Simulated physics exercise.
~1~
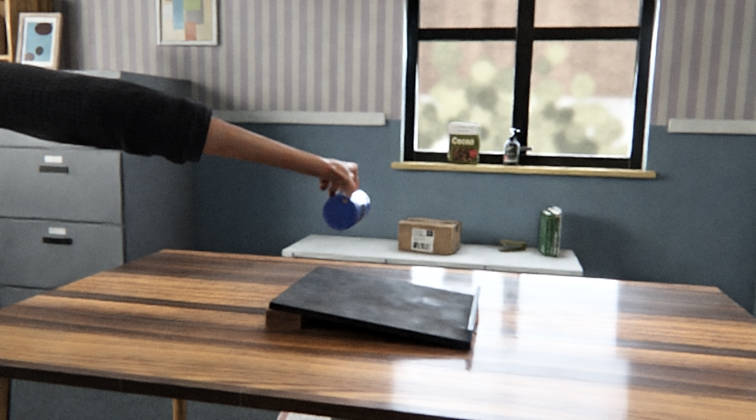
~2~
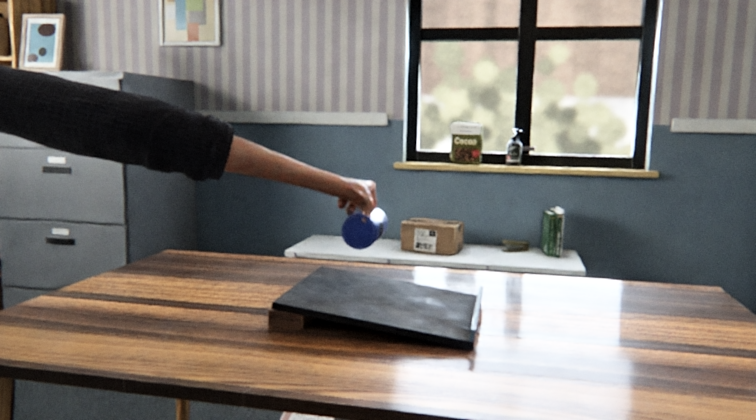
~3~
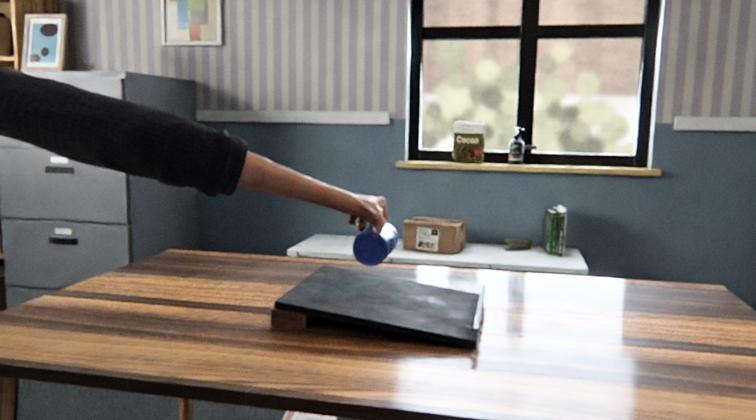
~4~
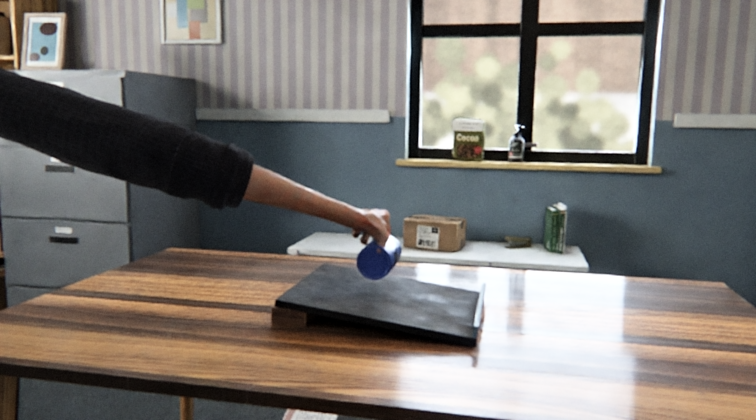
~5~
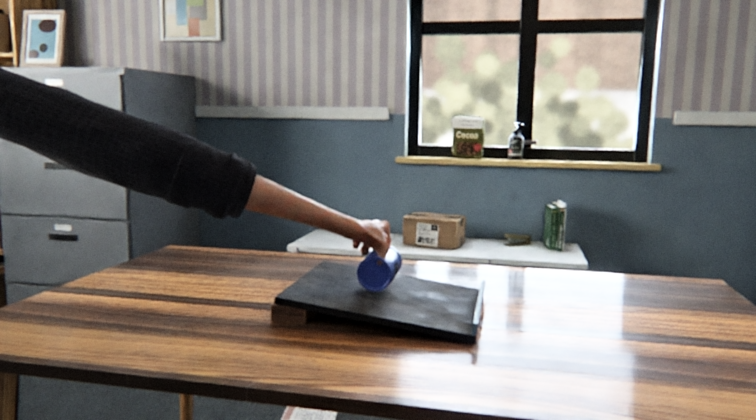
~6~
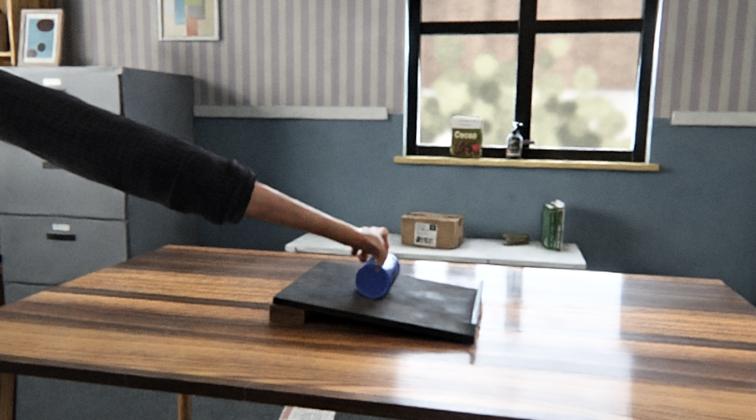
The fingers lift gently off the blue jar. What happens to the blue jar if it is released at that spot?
I predict it will end up lower on the board.
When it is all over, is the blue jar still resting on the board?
Result: The blue jar stays on top.
Then, 0.50 s past the last view, blue jar displaced about its own width near (402, 279).
Then, 0.70 s past the last view, blue jar displaced about its own width near (431, 284).
Then, 0.90 s past the last view, blue jar displaced well along near (460, 288).
Finally, moved from the start, blue jar. Final places as the last picture's camera would see them, blue jar near (461, 289). The blue jar slides or rolls down.
